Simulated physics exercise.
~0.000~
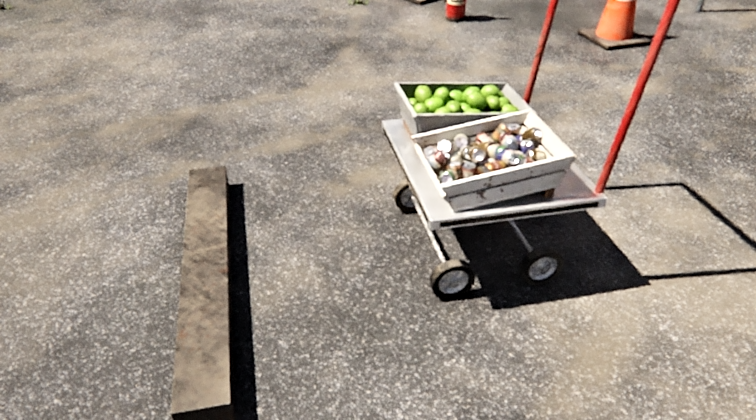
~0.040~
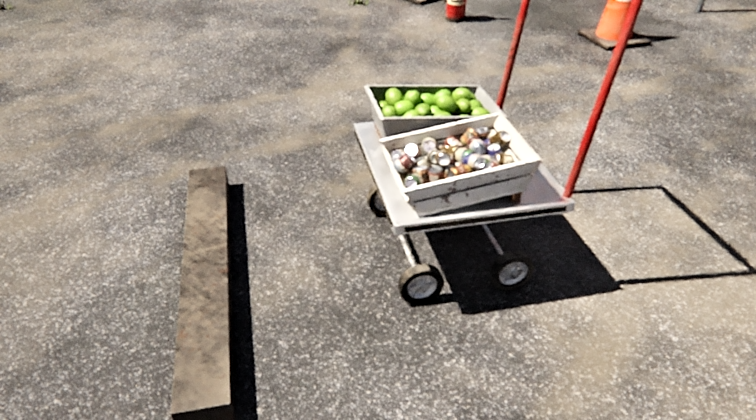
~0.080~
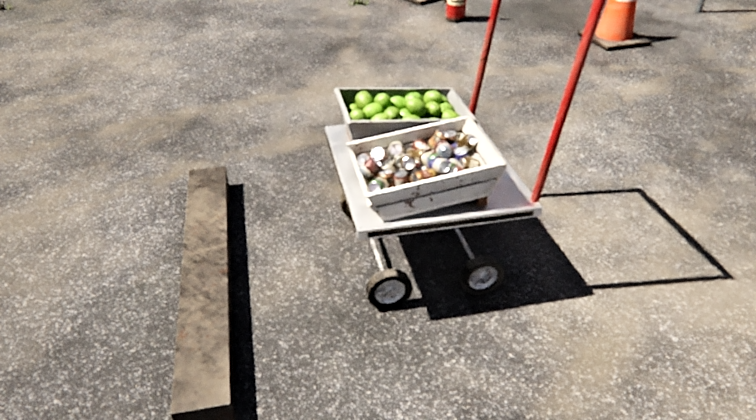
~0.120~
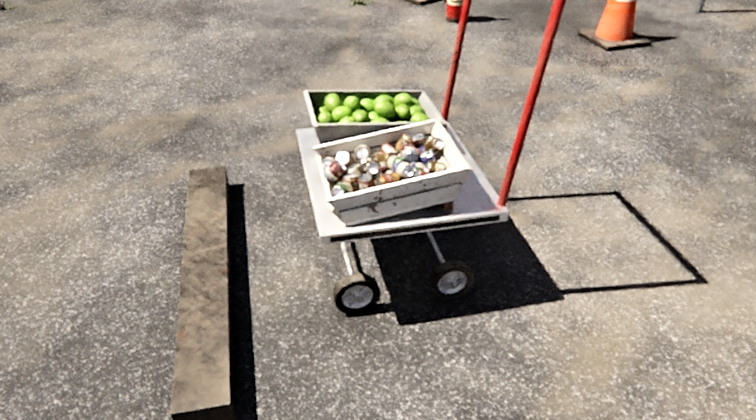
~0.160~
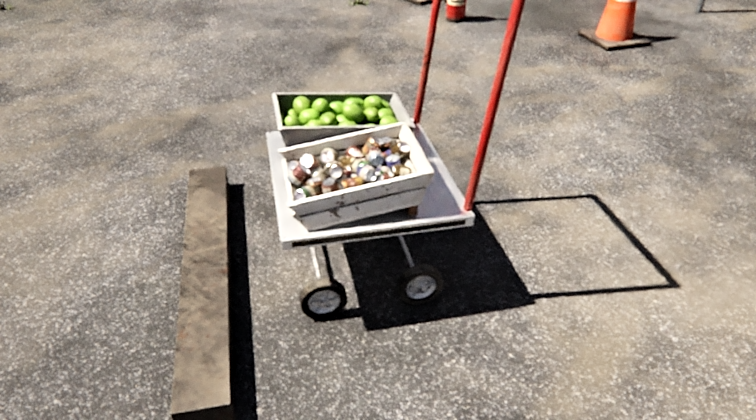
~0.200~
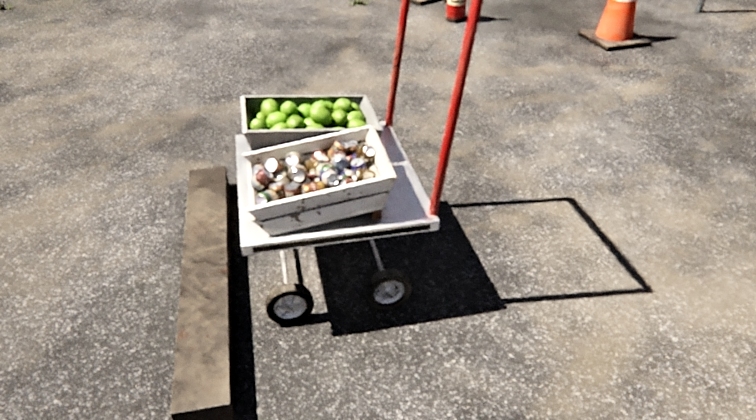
A trolley with a red handle, carrying one crate of green limes and another of small cans, rolled steadily leftward across the sunlit pavement, drawing close to a beam lying on the ground.
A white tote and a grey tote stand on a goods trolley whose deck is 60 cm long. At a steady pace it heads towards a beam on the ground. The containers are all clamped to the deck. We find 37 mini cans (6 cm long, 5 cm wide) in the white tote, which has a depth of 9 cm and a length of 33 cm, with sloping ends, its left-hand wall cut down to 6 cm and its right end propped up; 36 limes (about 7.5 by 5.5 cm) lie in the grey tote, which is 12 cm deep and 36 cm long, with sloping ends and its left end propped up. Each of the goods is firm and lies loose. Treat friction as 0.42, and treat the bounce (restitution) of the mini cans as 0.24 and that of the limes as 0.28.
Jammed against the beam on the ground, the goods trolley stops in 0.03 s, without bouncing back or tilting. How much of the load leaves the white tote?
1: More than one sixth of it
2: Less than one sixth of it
1, more than one sixth of it.
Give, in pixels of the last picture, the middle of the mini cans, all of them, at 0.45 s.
Centre approx. at (228, 175).
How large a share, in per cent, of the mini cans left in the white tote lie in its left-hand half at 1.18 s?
Share in that half: About 90 %.
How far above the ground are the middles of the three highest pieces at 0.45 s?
Height, averaged: Around 74 cm.
After 0.23 s, impact.
After 0.33 s, white tote 34 in, 3 out and grey tote 36 in, 0 out.
After 0.45 s, white tote 27 in, 10 out and grey tote 33 in, 3 out.
After 0.68 s, white tote 22 in, 15 out and grey tote 31 in, 5 out.
When it is over (at 1.18 s), white tote 22 in, 15 out and grey tote 31 in, 5 out. Asked share, 15 of 37, 41 per cent.
